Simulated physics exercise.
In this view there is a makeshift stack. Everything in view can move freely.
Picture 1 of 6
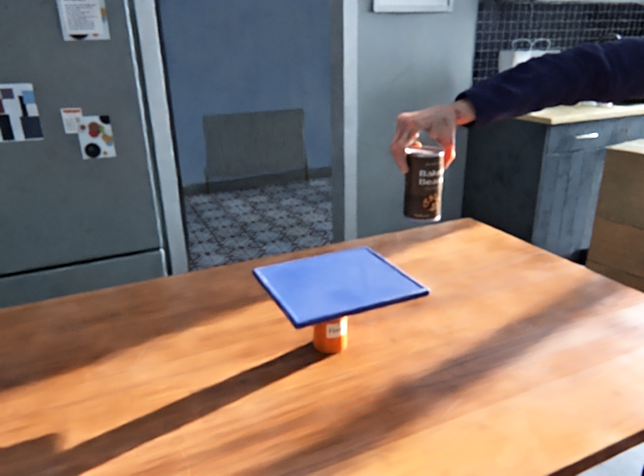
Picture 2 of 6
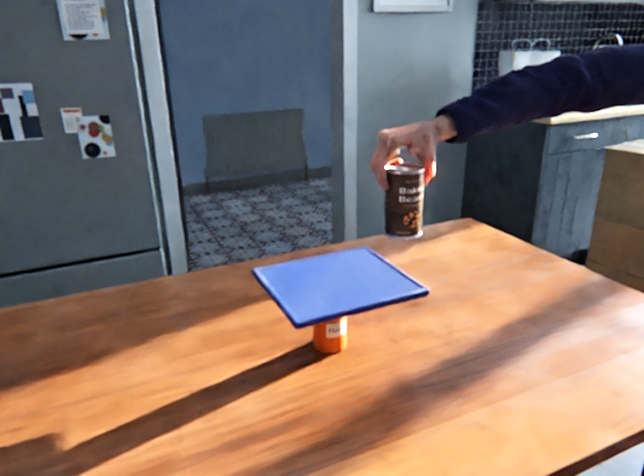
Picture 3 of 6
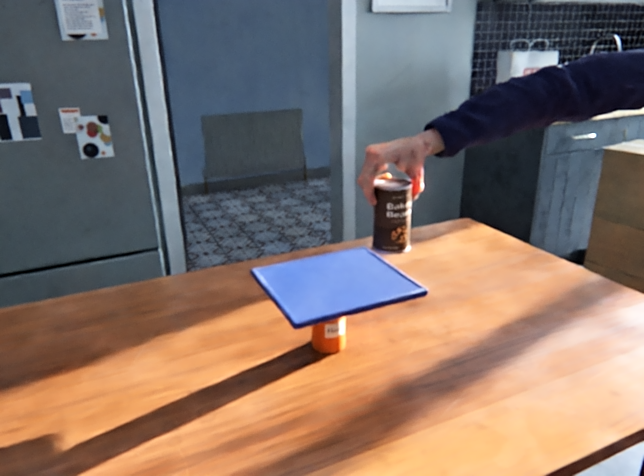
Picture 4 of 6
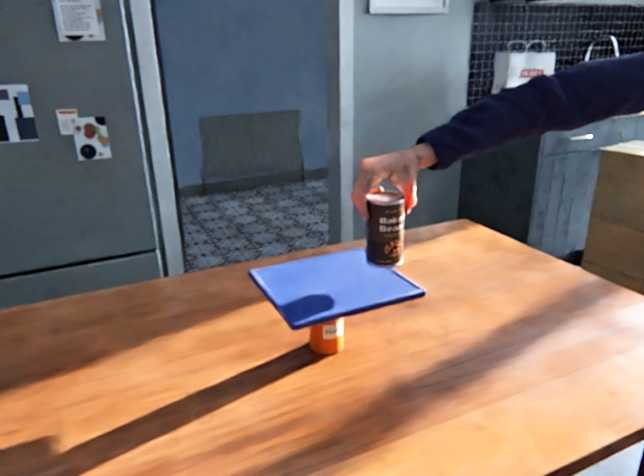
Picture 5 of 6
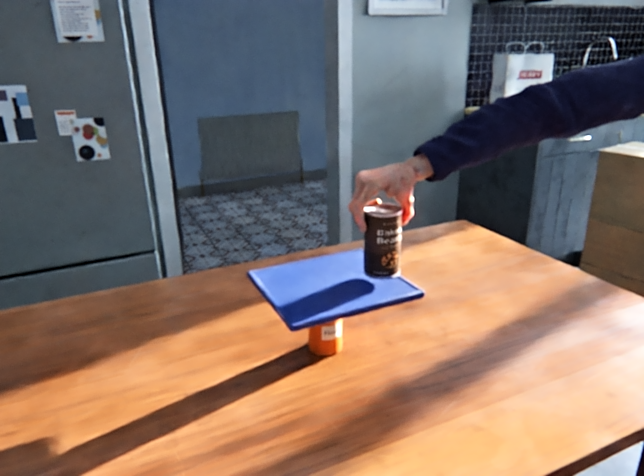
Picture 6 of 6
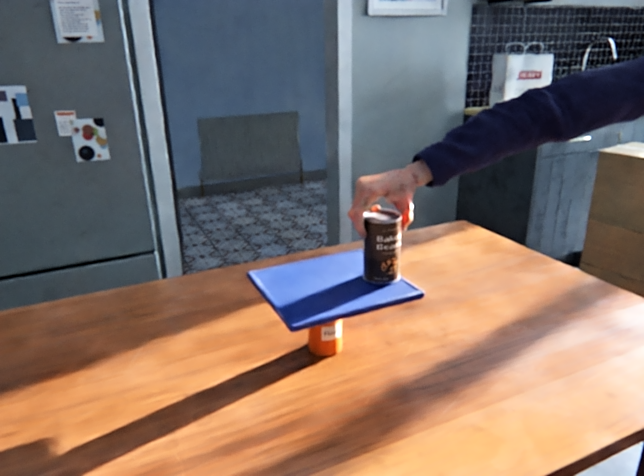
At first, a hand holds a brown tin in the air to the right of a blue board resting on a small orange container on a wooden table. The hand lowers the tin down and leftward over the board, then sets it on the board's right side, fingers still gripping it.
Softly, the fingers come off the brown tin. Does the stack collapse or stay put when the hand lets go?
Falls down.
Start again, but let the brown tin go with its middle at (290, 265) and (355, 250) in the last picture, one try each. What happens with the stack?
Result one: The stack falls. Result two: The stack falls.
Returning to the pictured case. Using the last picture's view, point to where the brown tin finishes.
The object finishes somewhere near (435, 314).
Then, 0.40 s on from there, brown tin now fallen; blue lid turned 68° from how it was put.
Then, 0.60 s on from there, blue lid turned 63° from how it was put.
In the end, fallen, brown tin and blue lid; orange jar unmoved. At the end, from the last picture's camera, brown tin near (435, 314). The stack comes apart.
